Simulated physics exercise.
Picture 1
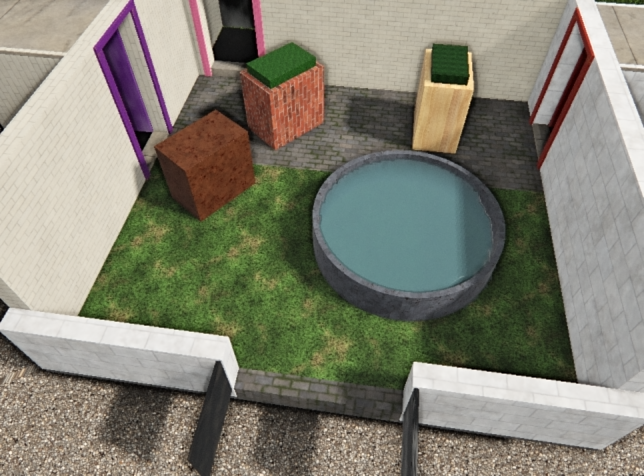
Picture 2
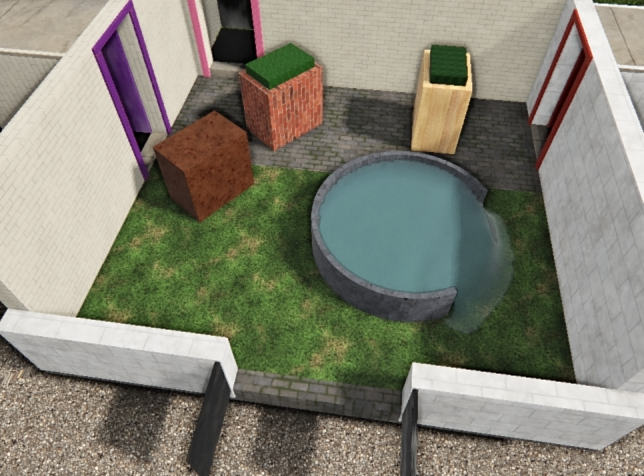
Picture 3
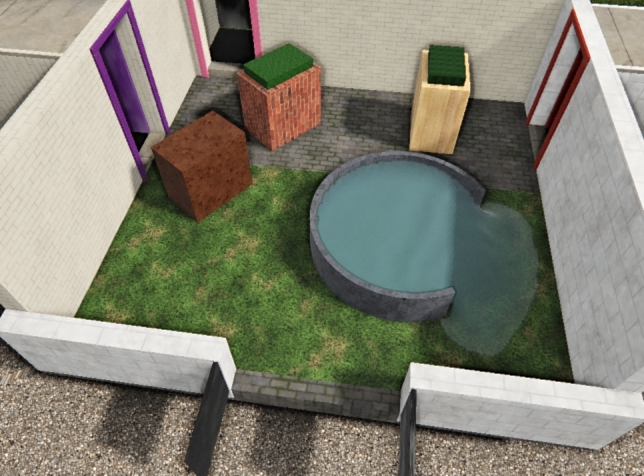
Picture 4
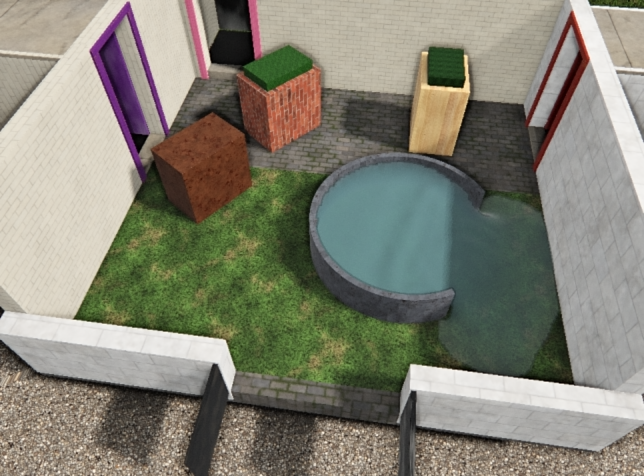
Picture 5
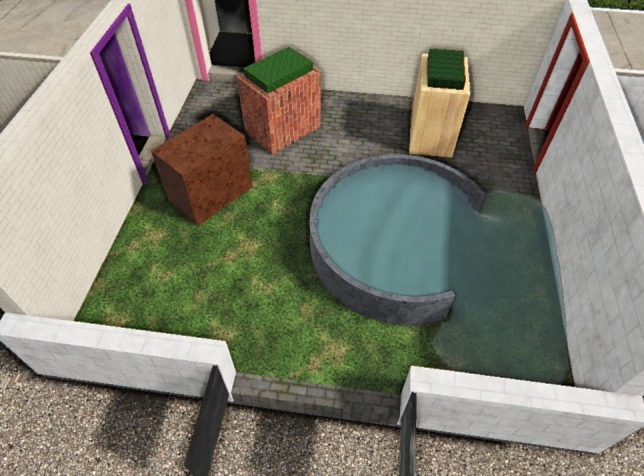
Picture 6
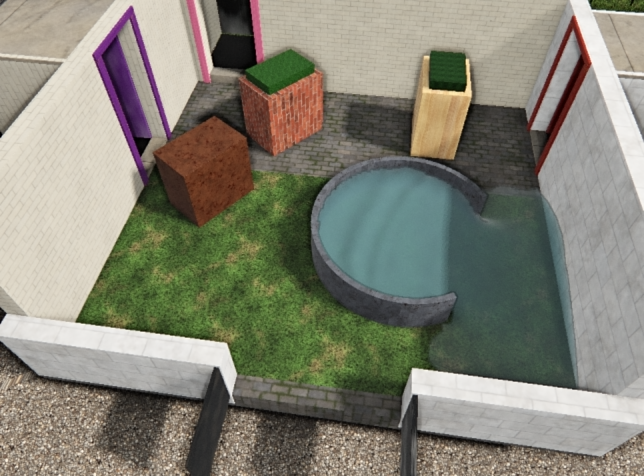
A walled courtyard, seen from high above, holds a large round grey tank of blue-green water right of centre on patchy grass. A rust-brown block and a red brick planter stand at left, a pale wooden planter stands behind the tank, and purple, pink and red surrounds edge the doorways. The tank's right side opens, and water pours out rightward, spreading across the grass to the white walls.
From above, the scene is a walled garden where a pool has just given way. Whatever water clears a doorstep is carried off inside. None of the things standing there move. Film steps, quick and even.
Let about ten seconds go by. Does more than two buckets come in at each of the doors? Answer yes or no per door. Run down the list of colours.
The pink door no, the purple door no, the red door yes.
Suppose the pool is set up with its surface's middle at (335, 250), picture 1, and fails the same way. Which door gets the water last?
The door meant here is the purple one.
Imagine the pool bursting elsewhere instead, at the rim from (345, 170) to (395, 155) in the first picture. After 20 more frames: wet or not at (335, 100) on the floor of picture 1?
Soaked.
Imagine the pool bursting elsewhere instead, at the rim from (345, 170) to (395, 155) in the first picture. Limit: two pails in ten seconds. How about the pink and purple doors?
Looking at the doors, the pink door misses the threshold while the purple door overshoots the limit.
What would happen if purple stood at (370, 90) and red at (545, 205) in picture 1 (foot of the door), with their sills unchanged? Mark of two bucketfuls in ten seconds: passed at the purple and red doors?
Result - the purple one stays within limits while the red one exceeds the limit.
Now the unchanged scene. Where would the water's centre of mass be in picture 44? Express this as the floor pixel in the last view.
I'd put my finger on (396, 230).
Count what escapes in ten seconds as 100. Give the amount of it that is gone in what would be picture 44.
Share gone by then: About 60 %.
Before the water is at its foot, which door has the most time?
Result: The purple-painted one.
A moment on, water covers 15 % of the floor; the pink door not reached, the purple door not reached, the red door wet at the sill, nothing in.
Next, water covers 30 % of the floor; the pink door not reached, the purple door not reached, the red door wet at the sill, nothing in.
Then, water covers 50 % of the floor; the pink door not reached, the purple door not reached, the red door wet at the sill, nothing in.
Later, water covers 85 % of the floor; the pink door wet at the sill, nothing in, the purple door not reached, the red door over two buckets in.
In the end, water covers 100 % of the floor; the pink door wet at the sill, nothing in, the purple door wet at the sill, nothing in, the red door over two buckets in.
